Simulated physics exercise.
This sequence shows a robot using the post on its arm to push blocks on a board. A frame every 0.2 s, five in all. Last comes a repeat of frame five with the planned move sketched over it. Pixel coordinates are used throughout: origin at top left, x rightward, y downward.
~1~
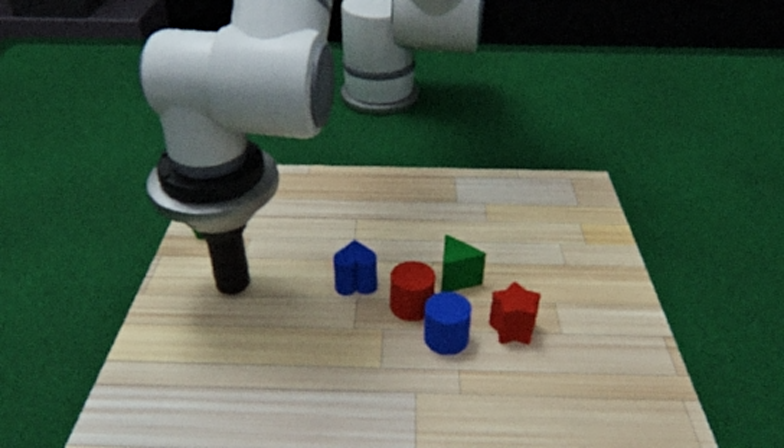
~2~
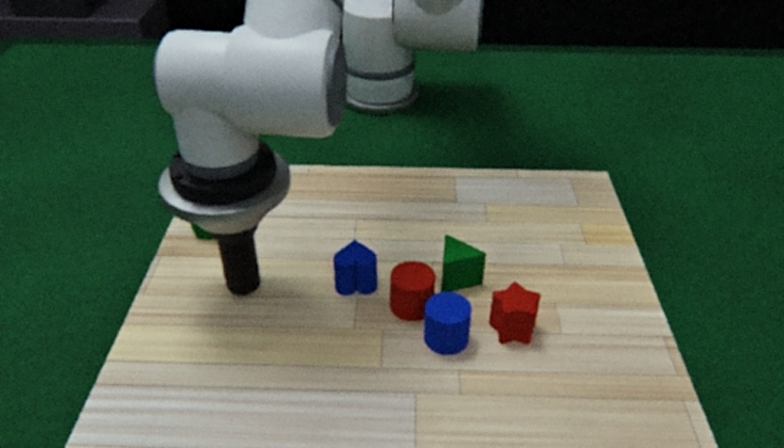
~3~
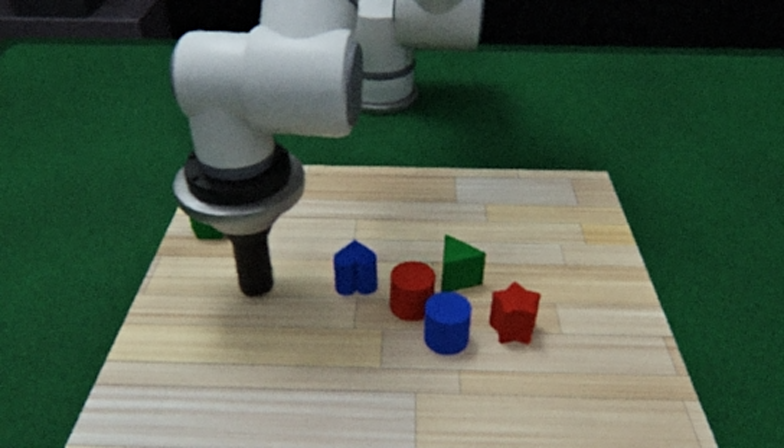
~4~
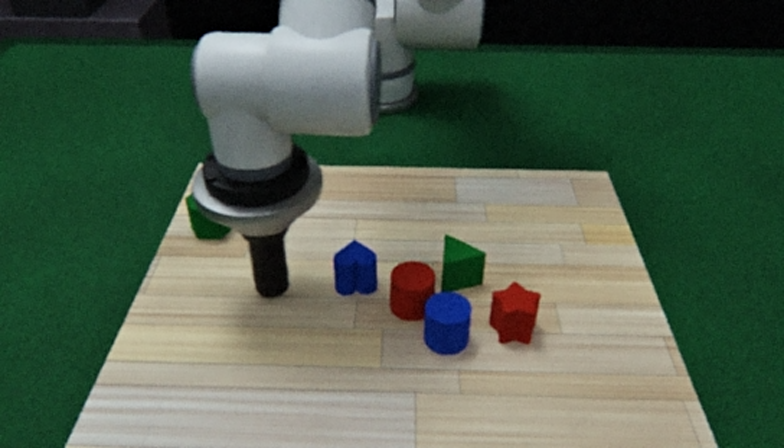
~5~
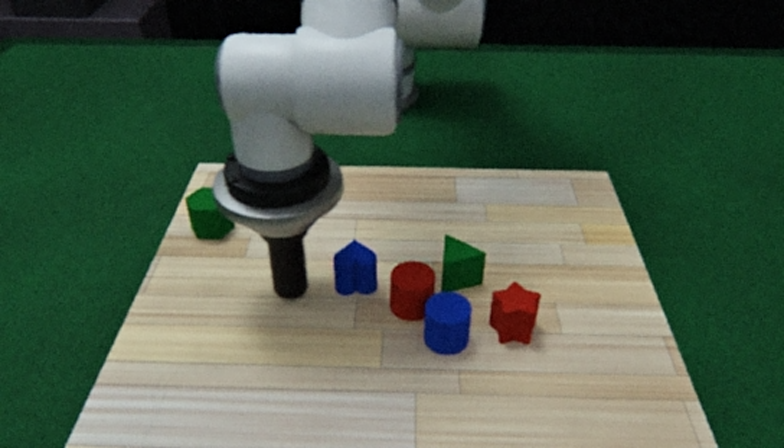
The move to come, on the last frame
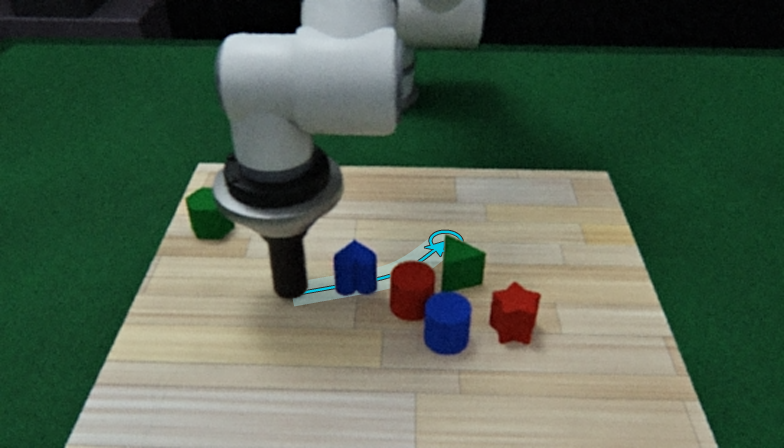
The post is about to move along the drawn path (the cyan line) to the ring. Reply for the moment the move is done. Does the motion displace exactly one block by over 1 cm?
No, it doesn't check out.
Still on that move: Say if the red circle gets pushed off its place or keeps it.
It will be resting on its spot.
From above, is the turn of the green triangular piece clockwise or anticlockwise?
From overhead, clockwise.
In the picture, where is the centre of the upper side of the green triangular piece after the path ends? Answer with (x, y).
Its top middle is near (490, 253).
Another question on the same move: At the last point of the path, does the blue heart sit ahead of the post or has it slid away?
The post passes it.
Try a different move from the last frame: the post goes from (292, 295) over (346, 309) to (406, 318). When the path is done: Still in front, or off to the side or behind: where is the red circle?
Still in front.
The drawn path runs from (292, 295) via (353, 284) and (408, 268), ending at (446, 241).
The first path, step by step. One third of the way, post at (353, 277); blue heart at (390, 249).
Two thirds of the way, post at (409, 262); blue heart at (448, 239), turned 20° clockwise; green triangular piece at (481, 251), turned 15° clockwise.
At the end, post at (447, 235); blue heart at (471, 232), turned 75° clockwise; red circle not moved; green triangular piece at (490, 253), turned 30° clockwise.
